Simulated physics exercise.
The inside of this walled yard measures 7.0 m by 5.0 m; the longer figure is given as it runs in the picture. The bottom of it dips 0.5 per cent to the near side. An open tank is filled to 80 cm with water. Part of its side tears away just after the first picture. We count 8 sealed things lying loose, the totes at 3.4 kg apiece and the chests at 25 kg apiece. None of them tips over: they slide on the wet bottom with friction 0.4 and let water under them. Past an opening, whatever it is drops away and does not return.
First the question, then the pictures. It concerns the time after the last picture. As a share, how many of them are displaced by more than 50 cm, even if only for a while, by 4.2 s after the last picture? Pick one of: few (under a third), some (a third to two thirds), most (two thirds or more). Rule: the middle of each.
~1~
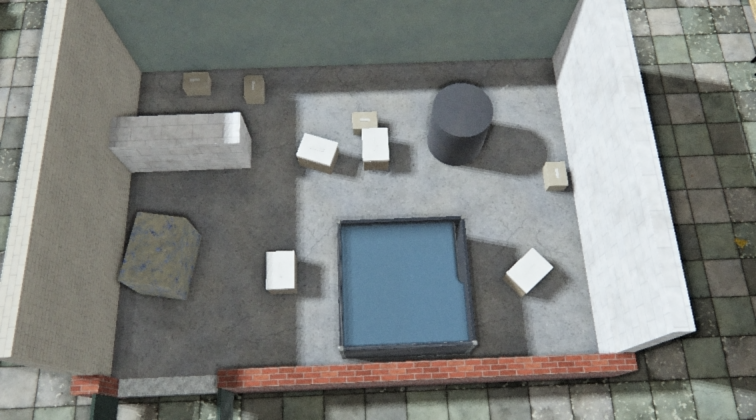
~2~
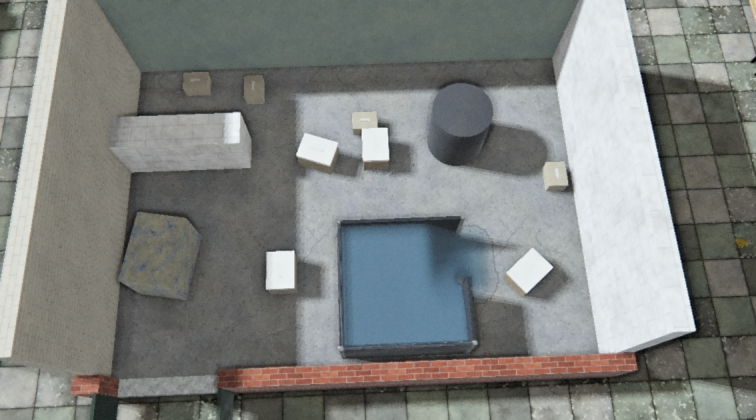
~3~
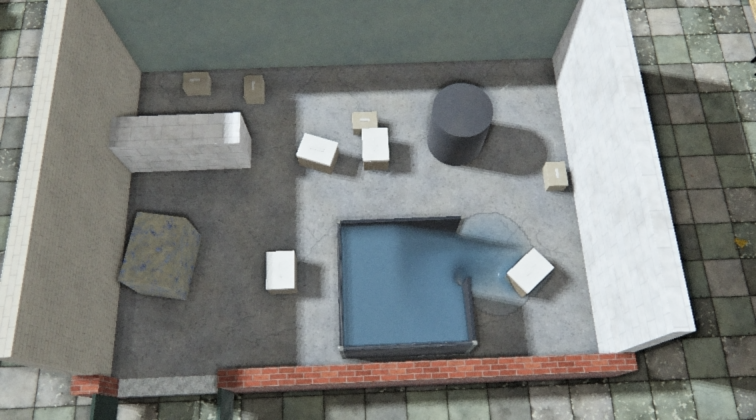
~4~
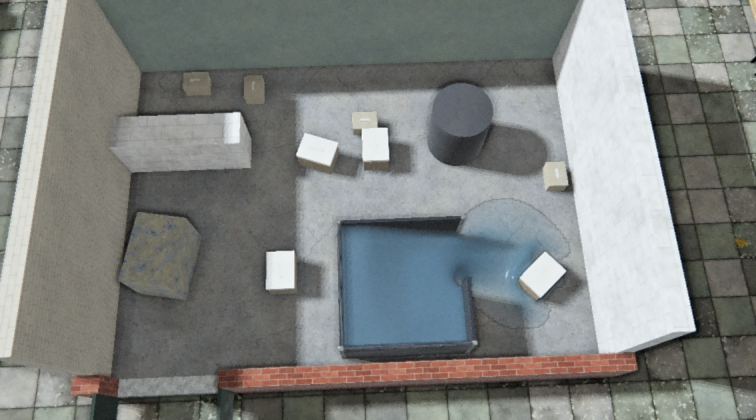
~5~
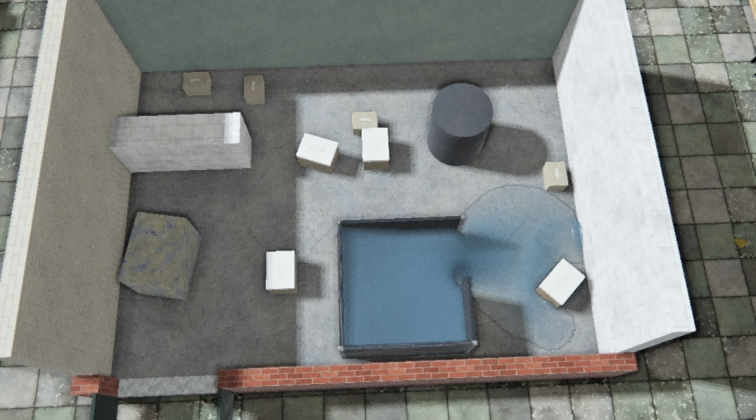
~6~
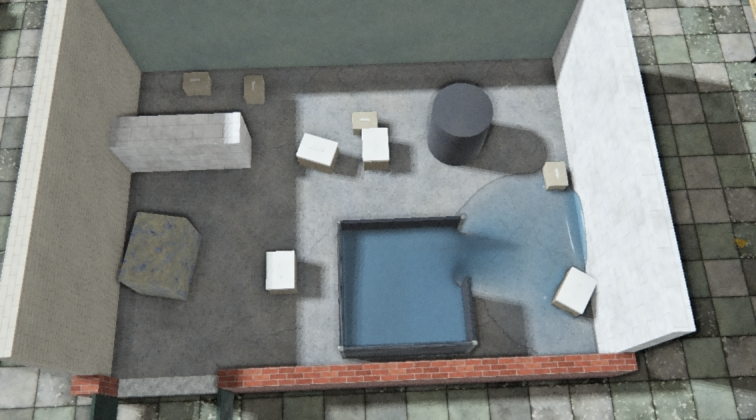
Some.
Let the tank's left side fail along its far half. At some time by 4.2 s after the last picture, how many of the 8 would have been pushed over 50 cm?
The answer then is 1.
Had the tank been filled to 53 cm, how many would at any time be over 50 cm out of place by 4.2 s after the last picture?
So the tally would be 2.
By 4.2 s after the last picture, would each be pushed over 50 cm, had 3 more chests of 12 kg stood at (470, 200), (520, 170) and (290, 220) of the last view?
Well, in turn they are below that, above that and below that.
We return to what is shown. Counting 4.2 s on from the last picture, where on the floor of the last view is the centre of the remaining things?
Mean position: Approximately (302, 160).
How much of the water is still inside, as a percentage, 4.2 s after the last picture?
Still held: Near 100 %.
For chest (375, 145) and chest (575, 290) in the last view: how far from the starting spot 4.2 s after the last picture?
Respectively, 0 centimetres and 60 centimetres.
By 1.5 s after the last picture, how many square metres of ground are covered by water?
Some 11.5 m2 of it.
Then, 0.4 s after the last picture 1 of 8 are over 50 cm from their spots; 1 afloat.
Then, 1.5 s after the last picture 2 of 8 are over 50 cm from their spots; 1 afloat.
Then, 2.8 s after the last picture 1 of 8 are over 50 cm from their spots; 2 afloat.
Then, 4.2 s after the last picture 5 of 8 are over 50 cm from their spots, and 5 have been at some point; 4 afloat.
